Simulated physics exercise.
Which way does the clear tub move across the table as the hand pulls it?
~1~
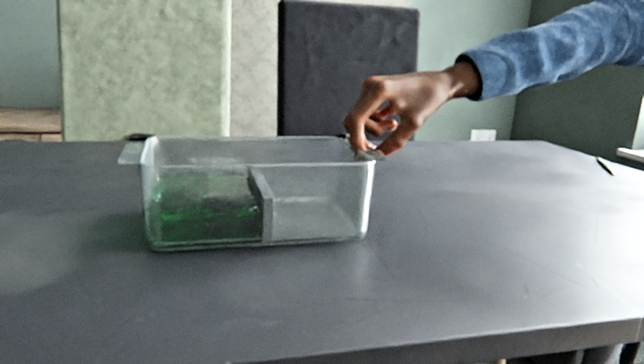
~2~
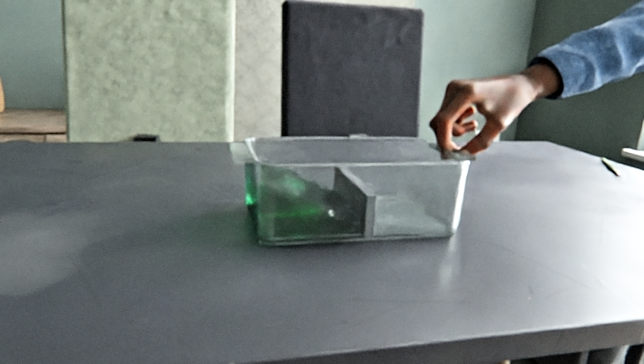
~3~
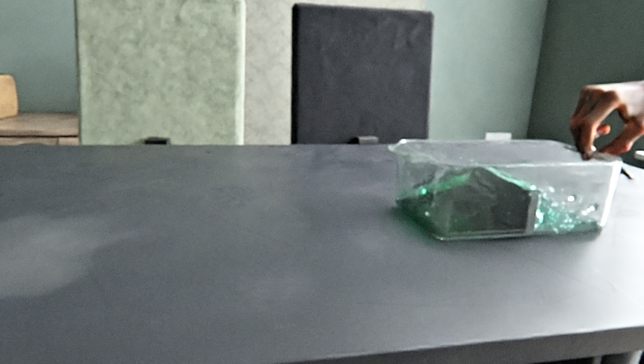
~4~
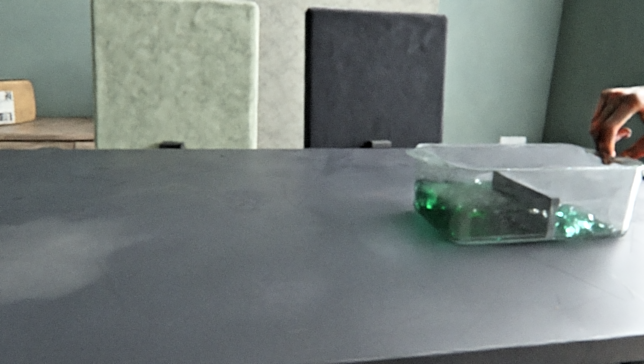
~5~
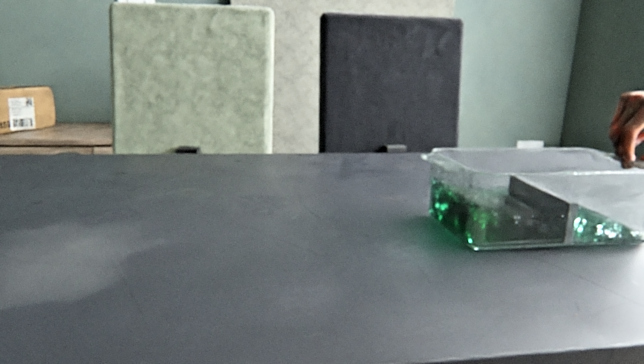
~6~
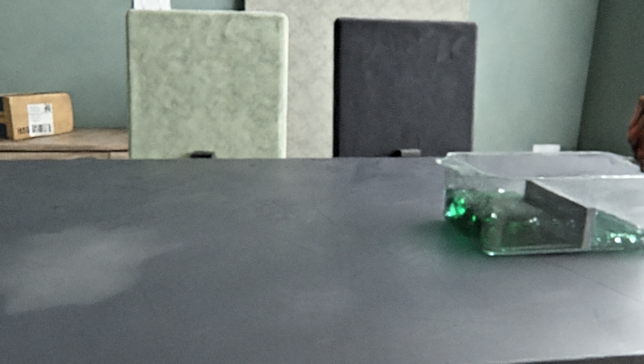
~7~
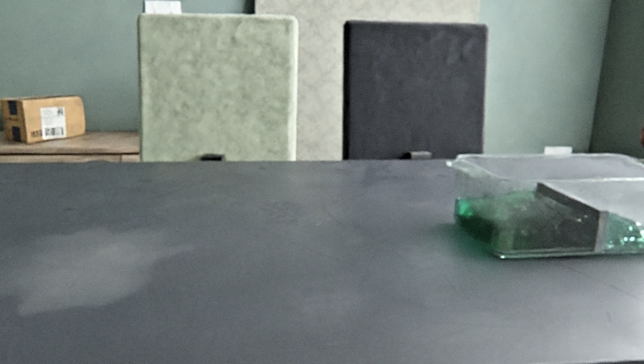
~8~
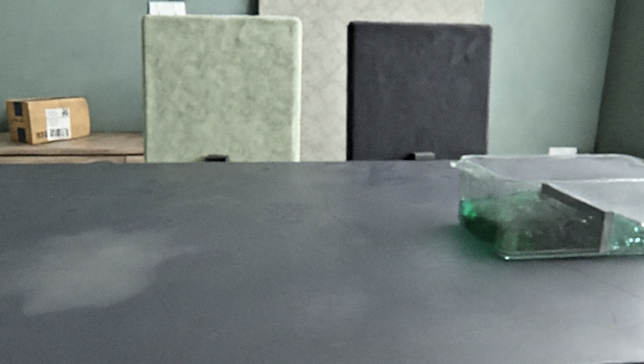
The clear tub moves to the right across the table.
